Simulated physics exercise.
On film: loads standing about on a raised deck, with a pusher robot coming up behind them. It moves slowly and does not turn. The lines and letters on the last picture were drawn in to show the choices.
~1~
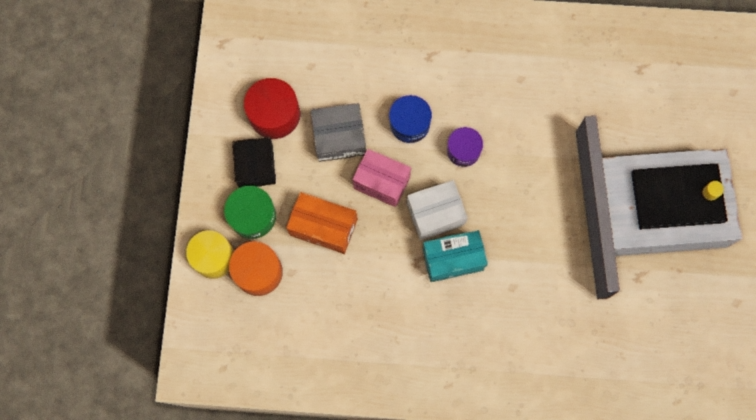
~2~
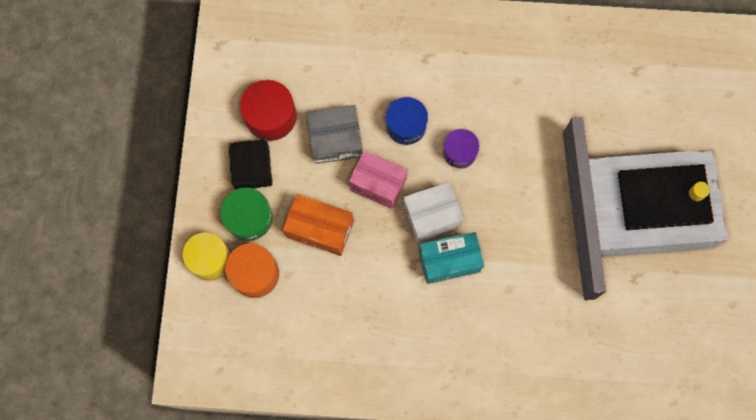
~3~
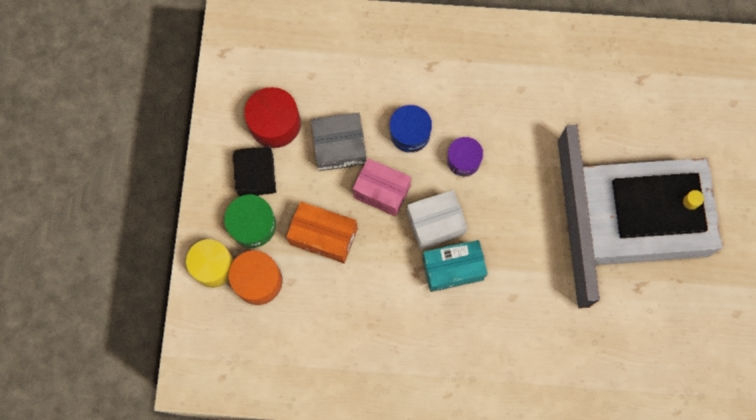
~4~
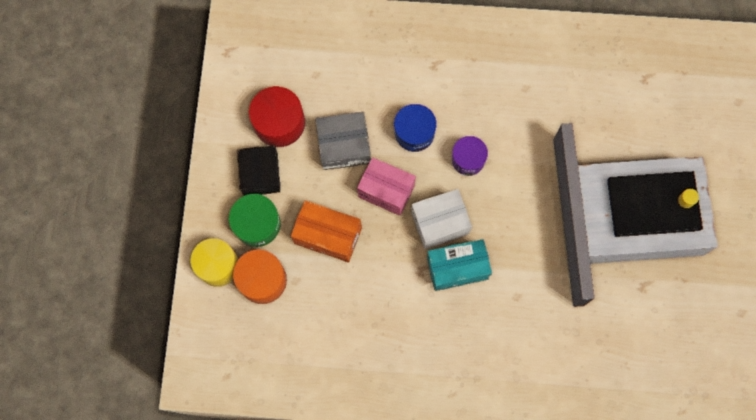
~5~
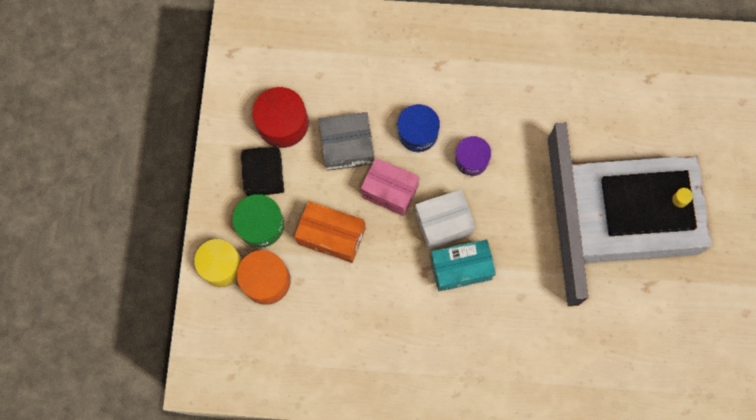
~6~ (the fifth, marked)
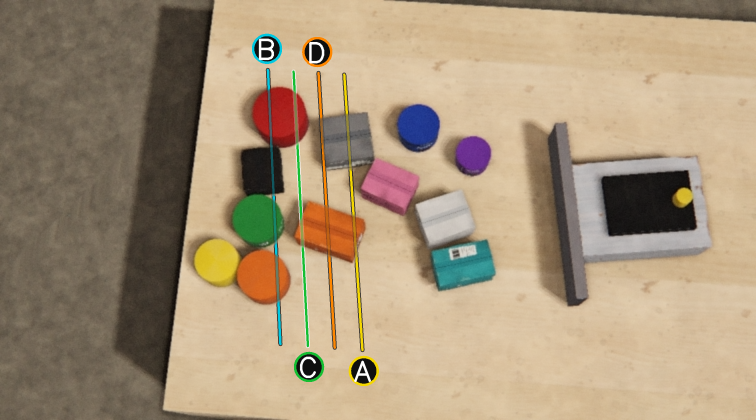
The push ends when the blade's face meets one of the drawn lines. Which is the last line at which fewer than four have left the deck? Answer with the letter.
It can go as far as B.
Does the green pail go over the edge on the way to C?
Yes.
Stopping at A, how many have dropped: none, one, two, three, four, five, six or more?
By then, none.
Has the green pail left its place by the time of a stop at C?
By then, yes.
On the marked copy, A at (353, 207); B at (274, 202); C at (300, 204); D at (326, 206).
With B. Early on, robot (534, 196); blue pail (415, 127); turquoise box (431, 263).
Further on, robot (426, 189); green pail (221, 215); red canister (269, 107).
At the end, robot (343, 183); yellow canister over the edge; green pail over the edge; two fallen.
As for the rest, A is within the limit but short; C is within the limit but short; D is within the limit but short.
